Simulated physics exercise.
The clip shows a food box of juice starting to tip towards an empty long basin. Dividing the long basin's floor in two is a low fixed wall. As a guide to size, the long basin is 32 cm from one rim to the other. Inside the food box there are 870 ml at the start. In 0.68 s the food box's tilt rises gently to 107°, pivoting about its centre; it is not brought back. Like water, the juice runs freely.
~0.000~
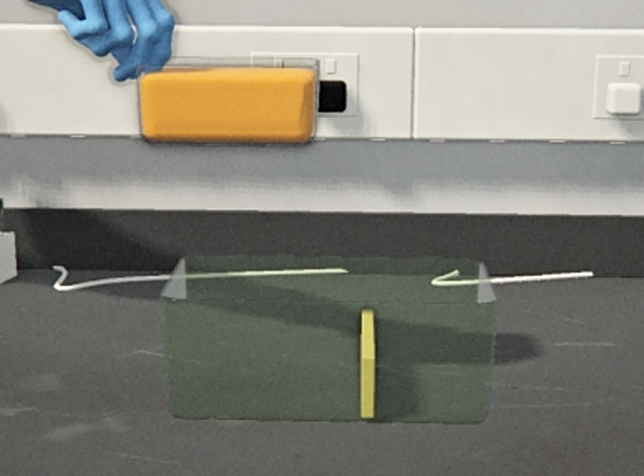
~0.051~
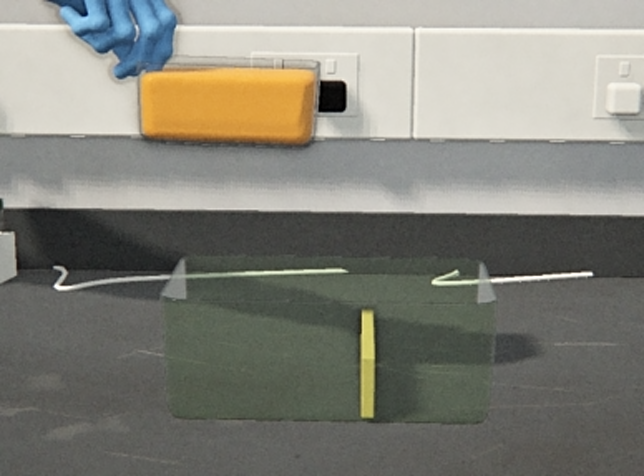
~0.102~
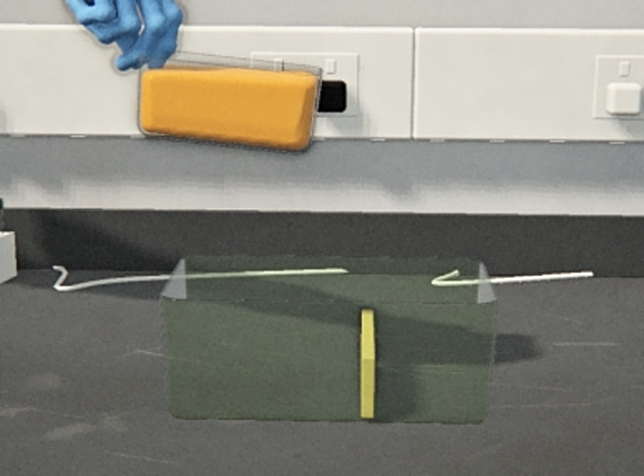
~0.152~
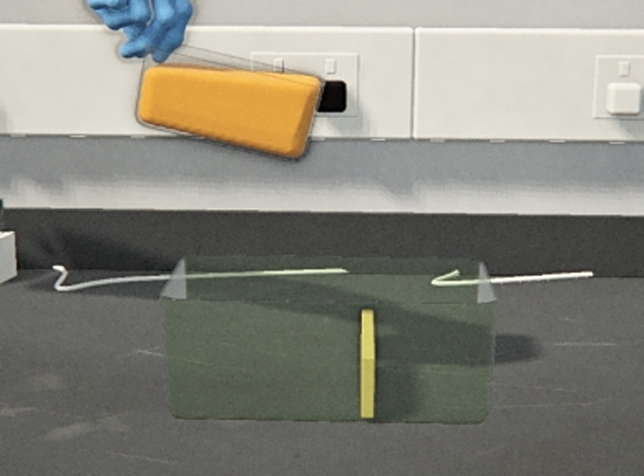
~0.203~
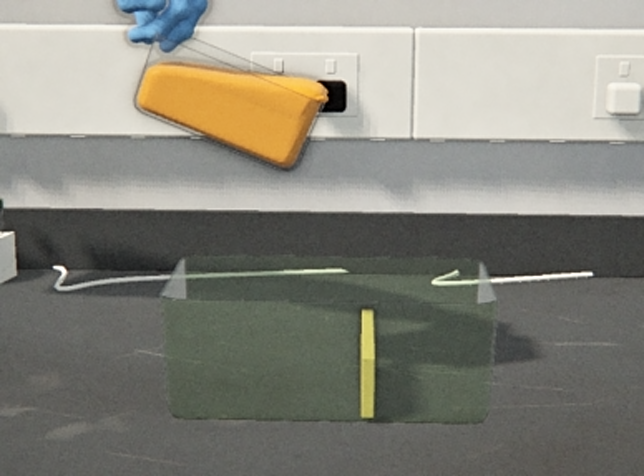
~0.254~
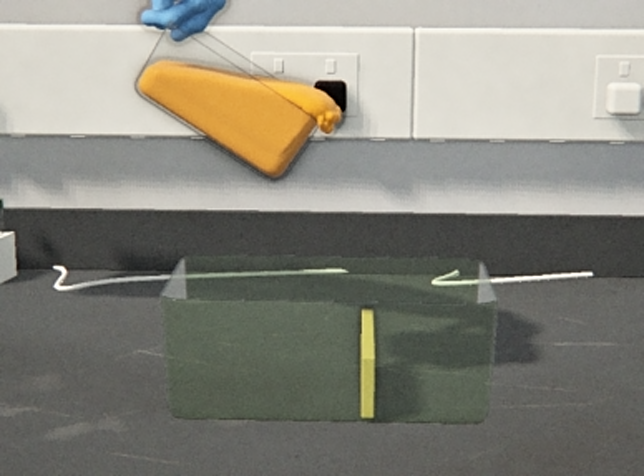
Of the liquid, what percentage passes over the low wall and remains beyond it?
The far part has about 55 per cent.
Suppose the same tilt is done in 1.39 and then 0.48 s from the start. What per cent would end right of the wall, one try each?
75 in a hundred, followed by 45 in a hundred.
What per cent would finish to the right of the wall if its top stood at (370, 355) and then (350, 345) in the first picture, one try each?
The first try gives 50 percent and the second 65 percent.
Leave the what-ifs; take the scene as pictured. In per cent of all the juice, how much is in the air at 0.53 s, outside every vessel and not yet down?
At that moment, about 50 percent.
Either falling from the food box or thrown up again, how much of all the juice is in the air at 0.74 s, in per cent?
In-air share: About 14 %.
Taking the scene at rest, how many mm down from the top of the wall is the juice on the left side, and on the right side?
It's around 50 mm on the left side and around 36 mm on the right side.
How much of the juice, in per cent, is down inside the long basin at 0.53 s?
36 %, roughly.
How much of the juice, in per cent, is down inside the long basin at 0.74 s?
I reckon close to 82 per cent.
By 0.53 s the tilt is 95° and 14 per cent is still to pour, 2 is left of the wall and 34 right of it.
By 0.74 s the tilt is 107° and 2 per cent is still to pour, 28 is left of the wall and 55 right of it.
By 0.95 s the tilt is 107° and 0 per cent is still to pour, 40 is left of the wall and 55 right of it.
By 1.18 s the tilt is 107° and 0 per cent is still to pour, 40 is left of the wall and 55 right of it.
At rest 41 per cent lies left of the wall, 55 right of it and 5 outside.
